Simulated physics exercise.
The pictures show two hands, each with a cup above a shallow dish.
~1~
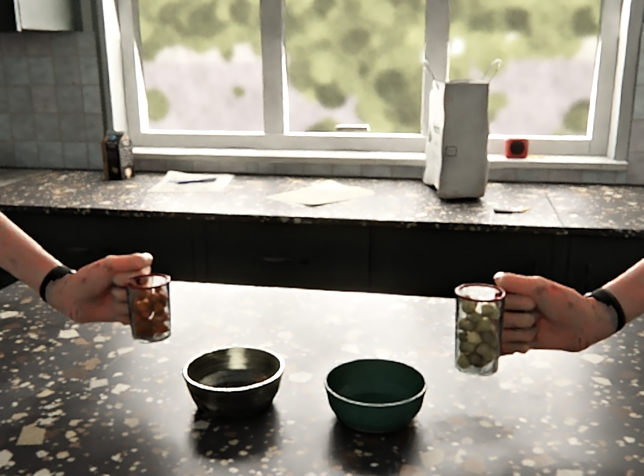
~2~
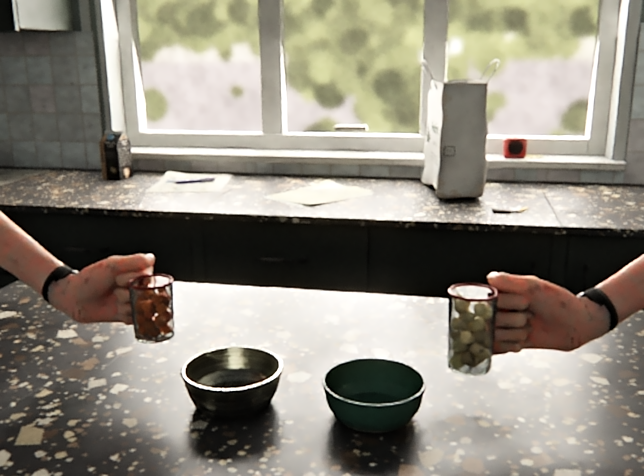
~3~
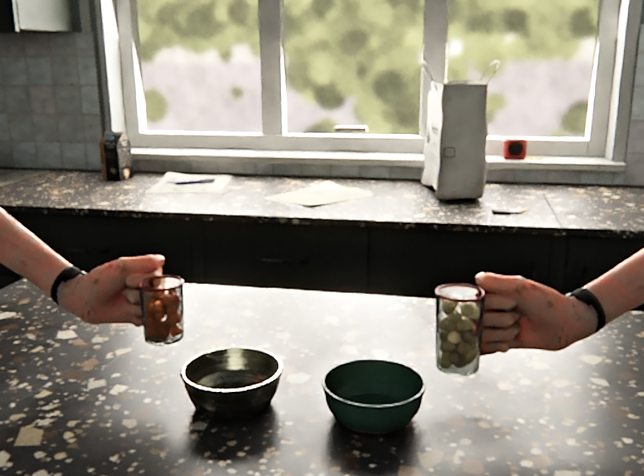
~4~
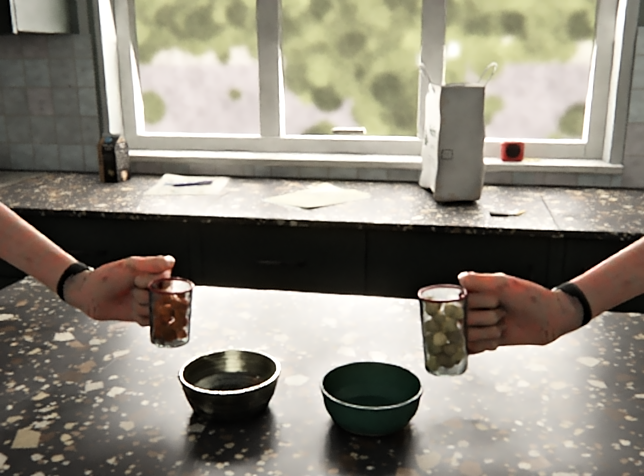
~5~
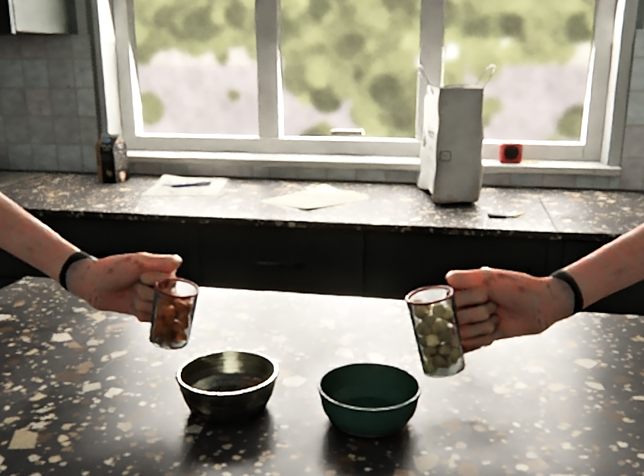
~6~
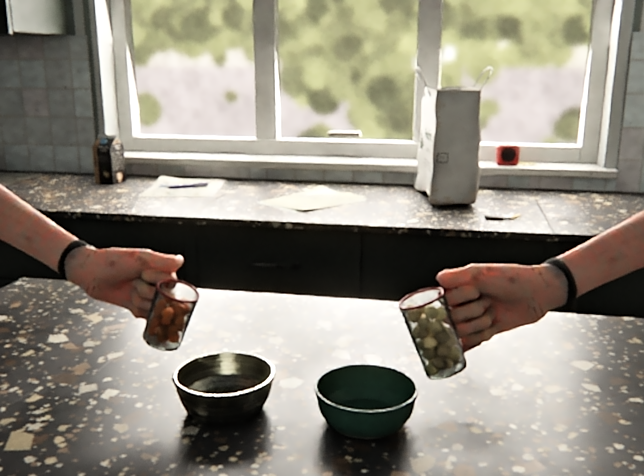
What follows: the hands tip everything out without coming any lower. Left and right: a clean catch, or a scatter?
Left dish holds every piece, right dish holds every piece.
Then, 0.33 s after the last picture, left, all still in the cup; right, all still in the cup.
Then, 0.75 s after the last picture, left, all still in the cup; right, all still in the cup.
Then, 1.19 s after the last picture, left, nearly all still in the cup, a small part in the dish; right, most still in the cup, a small part in the dish, a small part in the air.
At rest, left, all in the dish, none outside the dish; right, all in the dish, none outside the dish.
